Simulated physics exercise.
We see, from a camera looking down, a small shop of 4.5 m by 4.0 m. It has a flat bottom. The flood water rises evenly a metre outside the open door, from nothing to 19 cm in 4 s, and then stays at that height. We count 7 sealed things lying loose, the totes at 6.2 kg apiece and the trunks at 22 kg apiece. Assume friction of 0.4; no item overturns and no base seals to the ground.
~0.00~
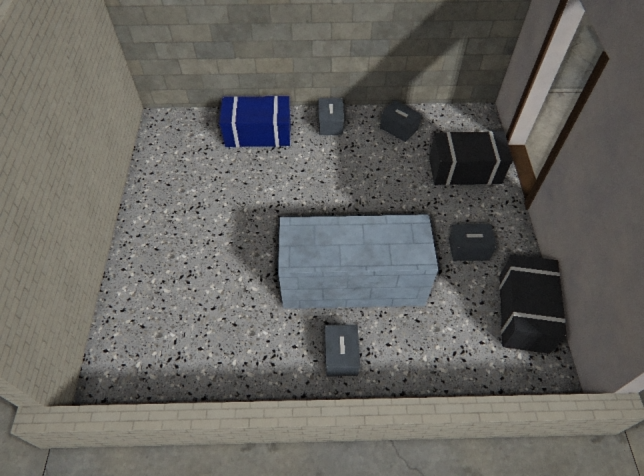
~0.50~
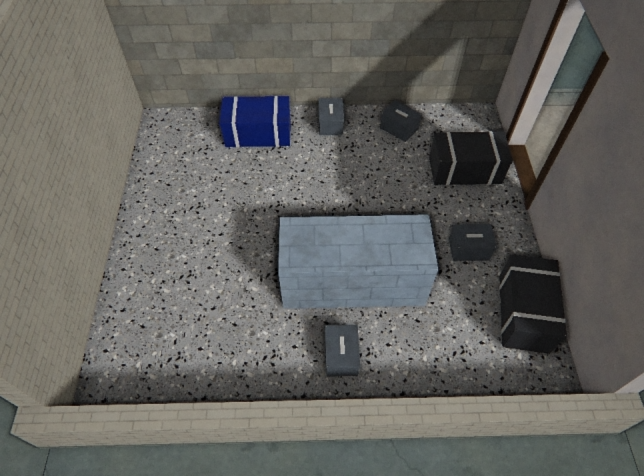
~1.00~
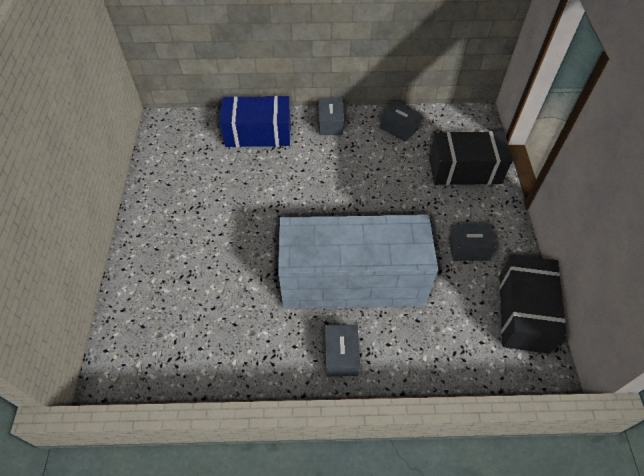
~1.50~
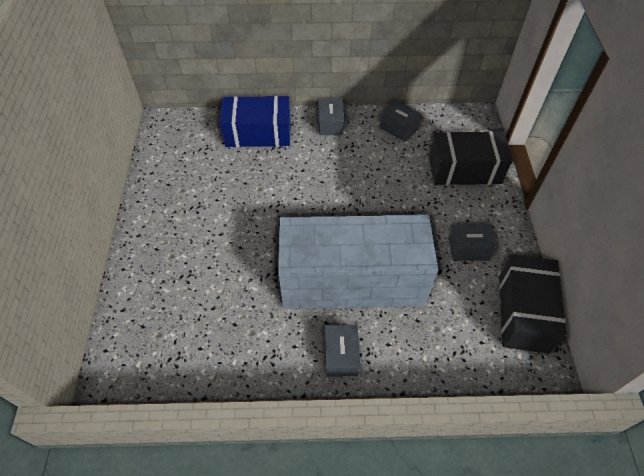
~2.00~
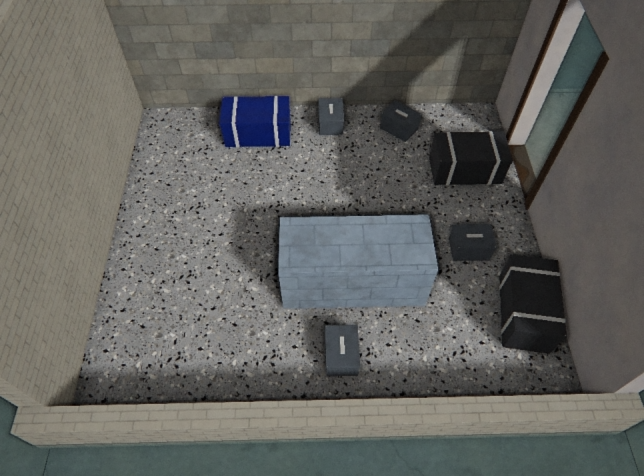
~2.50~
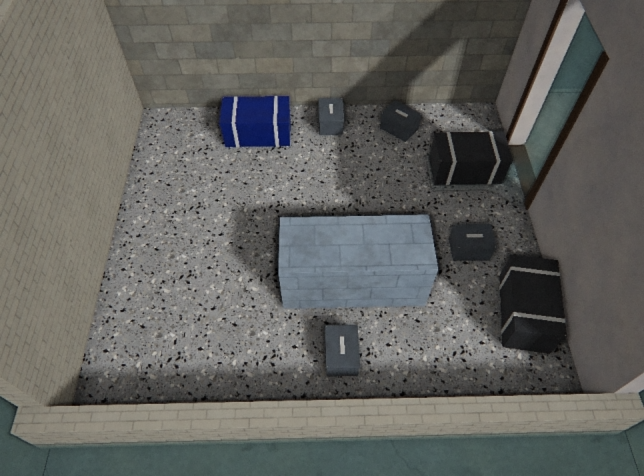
Greenish water spread over the ground outside the walls and deepened a little, just reaching the open doorway on the right, while the trunks and small grey boxes inside the room stayed still.
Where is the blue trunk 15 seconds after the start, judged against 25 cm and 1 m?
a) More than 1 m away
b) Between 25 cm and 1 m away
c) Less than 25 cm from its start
Option a: More than 1 m away.
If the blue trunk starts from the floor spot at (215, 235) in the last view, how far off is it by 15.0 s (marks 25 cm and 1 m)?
In that run it wanders far off.
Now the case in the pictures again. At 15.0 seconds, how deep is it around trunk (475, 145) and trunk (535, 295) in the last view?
I'd estimate 8 cm for the first and 6 cm for the second.
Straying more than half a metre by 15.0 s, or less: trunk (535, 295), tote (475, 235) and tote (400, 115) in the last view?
Result, in order: Not bigger / bigger / bigger.
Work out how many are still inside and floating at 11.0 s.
The count is 3.
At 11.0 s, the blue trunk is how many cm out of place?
Some 60 cm from the start.
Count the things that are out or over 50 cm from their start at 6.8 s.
Result: 3.
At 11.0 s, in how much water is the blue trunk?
Roughly 8 cm at that moment.
After 3.5 s the blue trunk is near (255, 109), 0.0 m from its start, aground; 0 afloat.
After 6.8 s the blue trunk is near (255, 109), 0.0 m from its start, aground; 0 afloat.
After 11.0 s the blue trunk is near (197, 112), 0.7 m from its start, afloat; 3 afloat.
After 15.0 s the blue trunk is near (134, 190), 1.7 m from its start, afloat; 6 afloat.
